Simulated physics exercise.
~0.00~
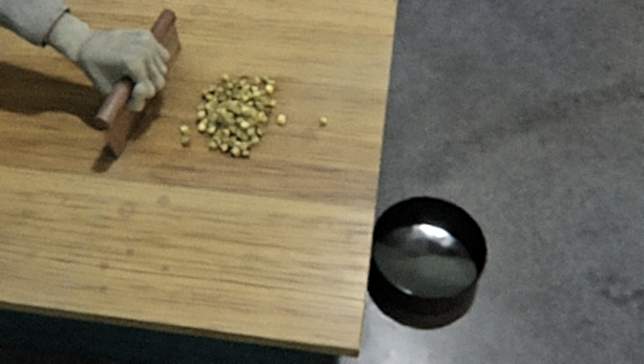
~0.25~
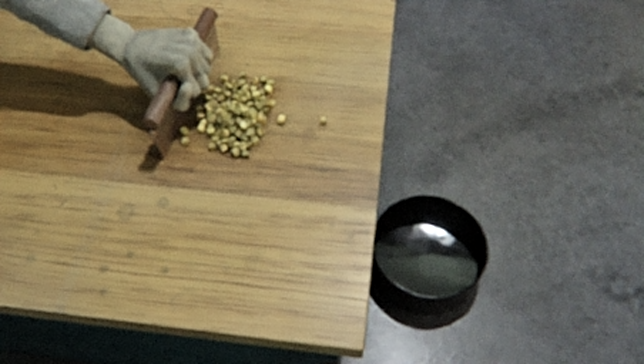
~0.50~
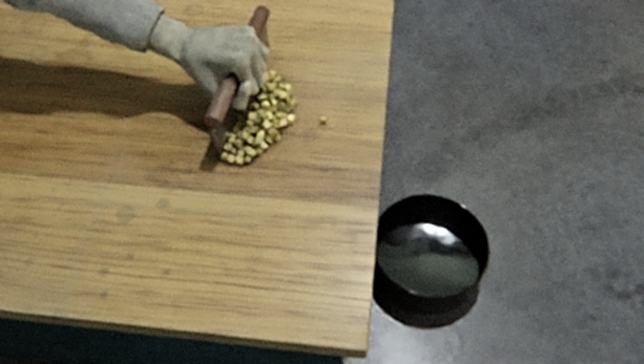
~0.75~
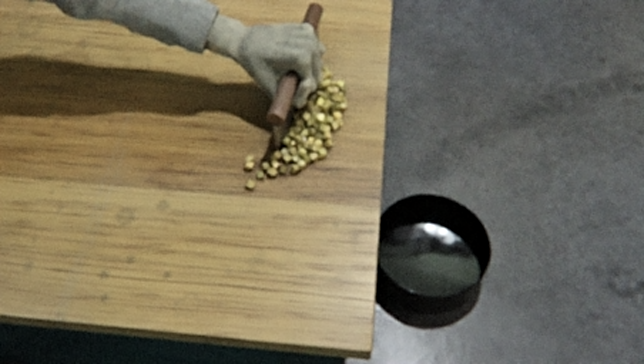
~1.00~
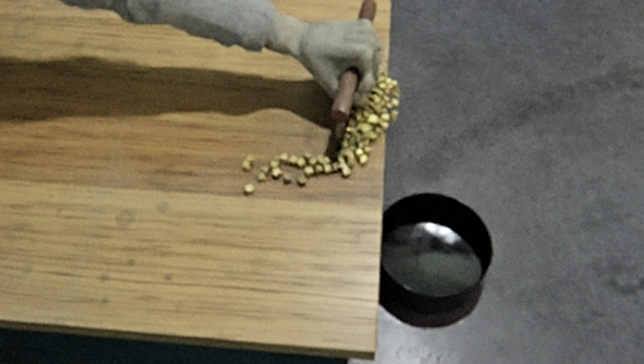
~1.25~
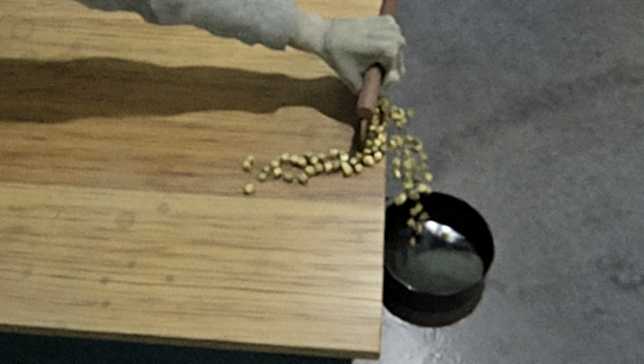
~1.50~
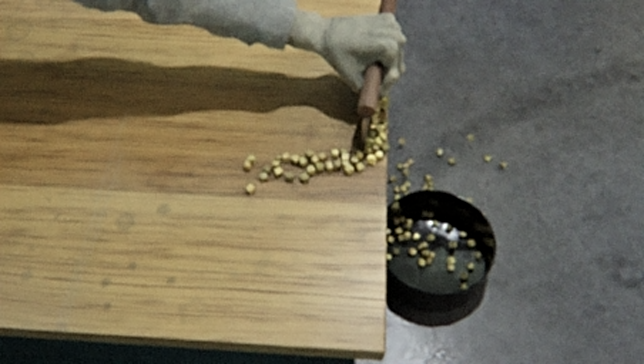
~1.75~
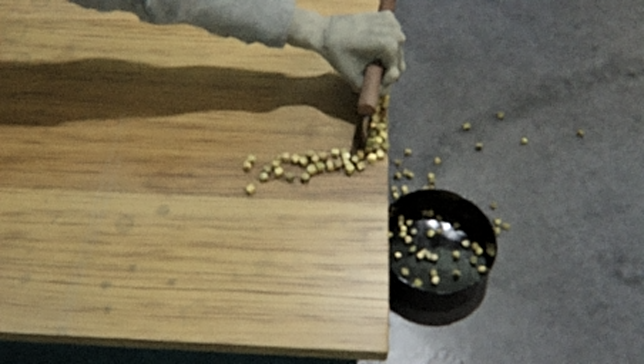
A pale, gloved-looking hand in a grey sleeve grips a reddish-brown scraper at the upper left of a wooden tabletop, seen from above at an angle. Ahead of it lies a heap of small yellowish cubes, and a round black pot stands on the grey floor beyond the table's right edge. The hand pushes the scraper right into the heap, bunching the cubes and leaving a trail behind its lower end. At the edge the scraper halts as cubes spill over. Some land in the pot, others scatter across the floor, and many remain on the table.
